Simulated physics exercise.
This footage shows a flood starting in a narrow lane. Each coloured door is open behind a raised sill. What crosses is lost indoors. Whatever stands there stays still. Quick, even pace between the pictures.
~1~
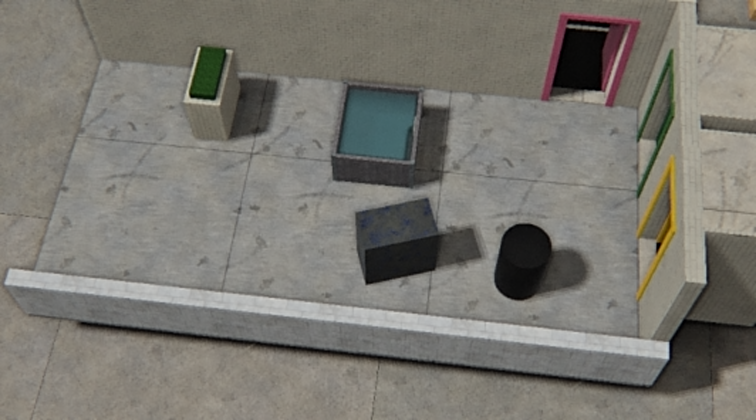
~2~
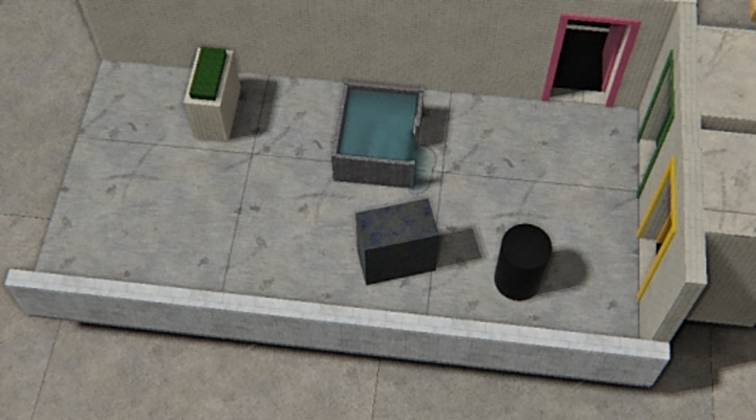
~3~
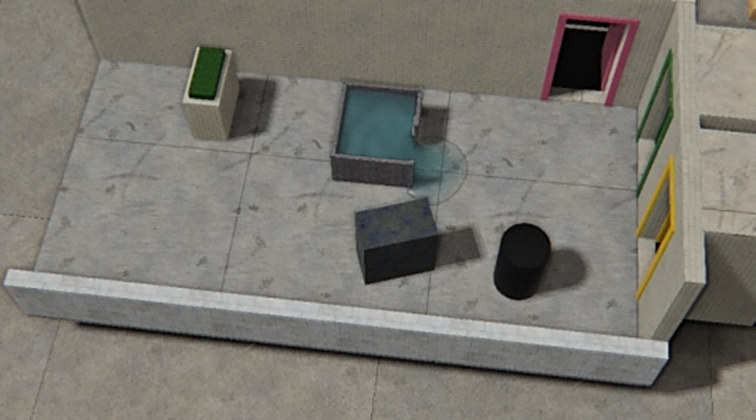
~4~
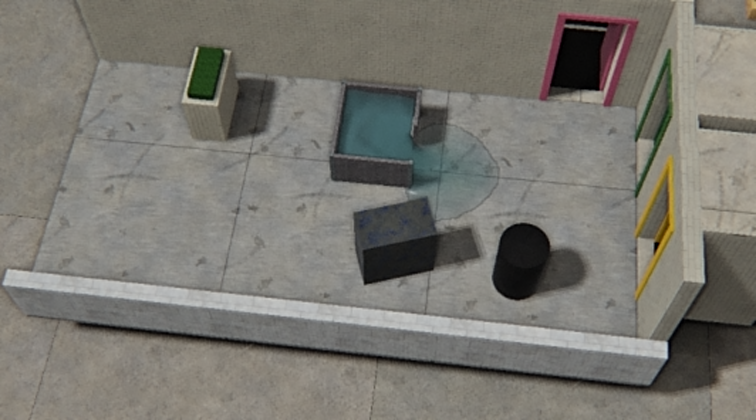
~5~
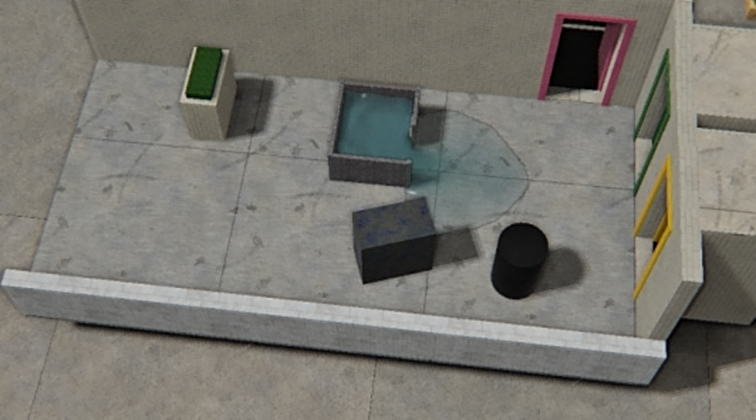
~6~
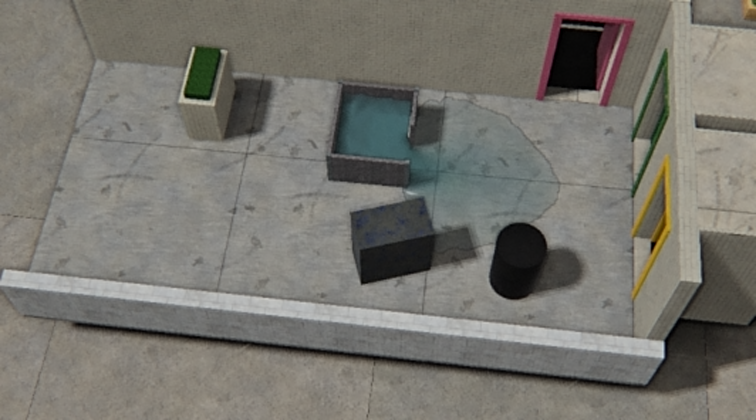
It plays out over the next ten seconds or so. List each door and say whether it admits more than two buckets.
Green door - admits no more than two; yellow door - admits more than two; pink door - admits more than two.
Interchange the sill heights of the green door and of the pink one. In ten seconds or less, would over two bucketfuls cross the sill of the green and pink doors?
As far as I can tell, green tops the limit, while pink comes up short.
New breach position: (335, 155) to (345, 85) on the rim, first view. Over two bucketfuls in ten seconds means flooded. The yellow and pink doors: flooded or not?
In order, the yellow door one remains short, the pink door one remains short.
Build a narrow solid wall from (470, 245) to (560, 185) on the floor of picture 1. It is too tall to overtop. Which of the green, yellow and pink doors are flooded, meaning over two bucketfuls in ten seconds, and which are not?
Green: Stays within the limit; yellow: Stays within the limit; pink: Tops the limit.
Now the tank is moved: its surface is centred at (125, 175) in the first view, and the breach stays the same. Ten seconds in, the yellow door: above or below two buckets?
As I see it, the yellow door stays within the limit.
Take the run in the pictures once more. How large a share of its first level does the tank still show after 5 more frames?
That would be roughly 54 per cent.
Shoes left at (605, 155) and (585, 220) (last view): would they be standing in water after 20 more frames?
Point one: Swamped. Point two: Swamped.
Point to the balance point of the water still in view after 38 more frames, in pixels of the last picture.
It is near (499, 211).
A moment on, water covers 25 % of the floor; the green door wet at the sill, nothing in, the yellow door not reached, the pink door wet at the sill, nothing in.
Next, water covers 30 % of the floor; the green door under two buckets in, the yellow door under two buckets in, the pink door under two buckets in.
Then, water covers 35 % of the floor; the green door under two buckets in, the yellow door over two buckets in, the pink door under two buckets in.
Later, water covers 40 % of the floor; the green door under two buckets in, the yellow door over two buckets in, the pink door over two buckets in.
In the end, water covers 65 % of the floor; the green door under two buckets in, the yellow door over two buckets in, the pink door over two buckets in.
